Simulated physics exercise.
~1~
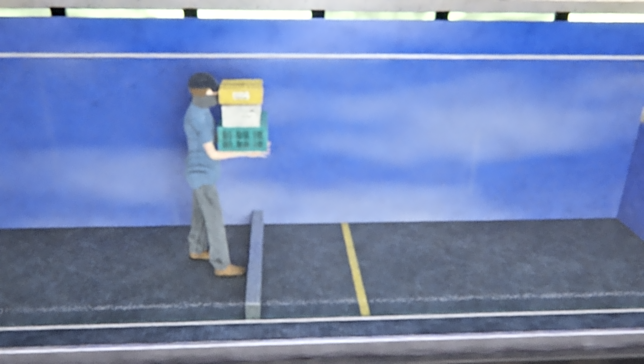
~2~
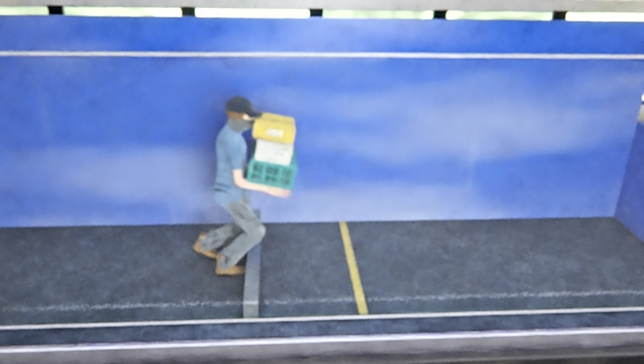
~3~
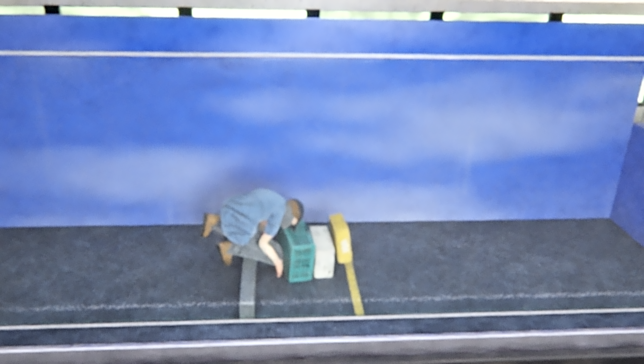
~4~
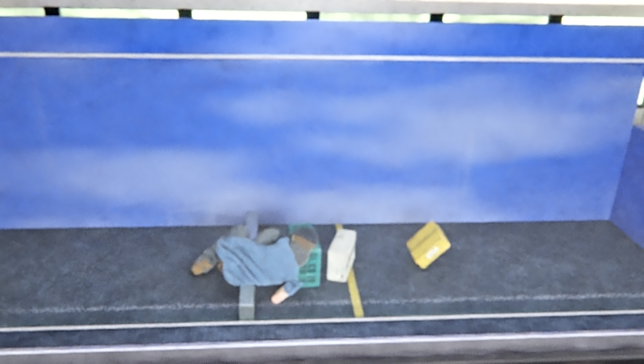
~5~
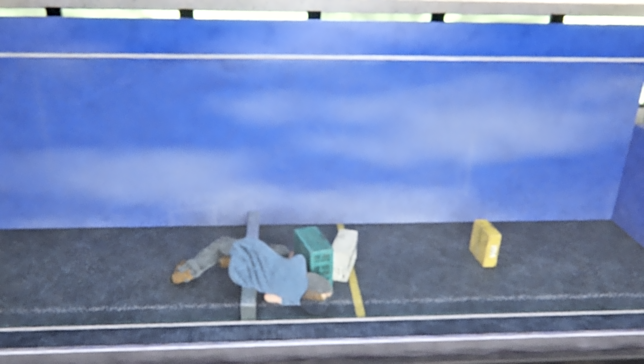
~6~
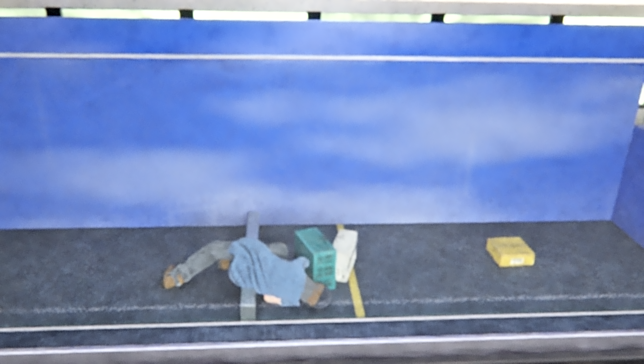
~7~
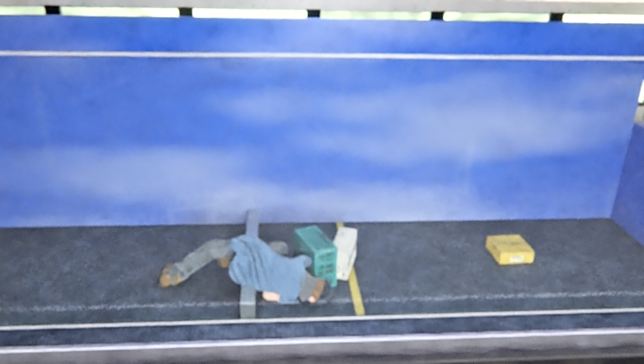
On a dark floor before a cloudy blue wall, a capped figure in a blue shirt and grey trousers stands at a low grey rail, facing right with a stacked yellow carton, white parcel and teal crate on both forearms. The figure tips forward, knees bending, and the stack tilts. The body folds down over the rail as the boxes drop in a row toward the yellow line. The yellow carton tumbles well past the line and settles flat. The figure slumps and lies limp across the rail, head, crate and parcel short of the line.
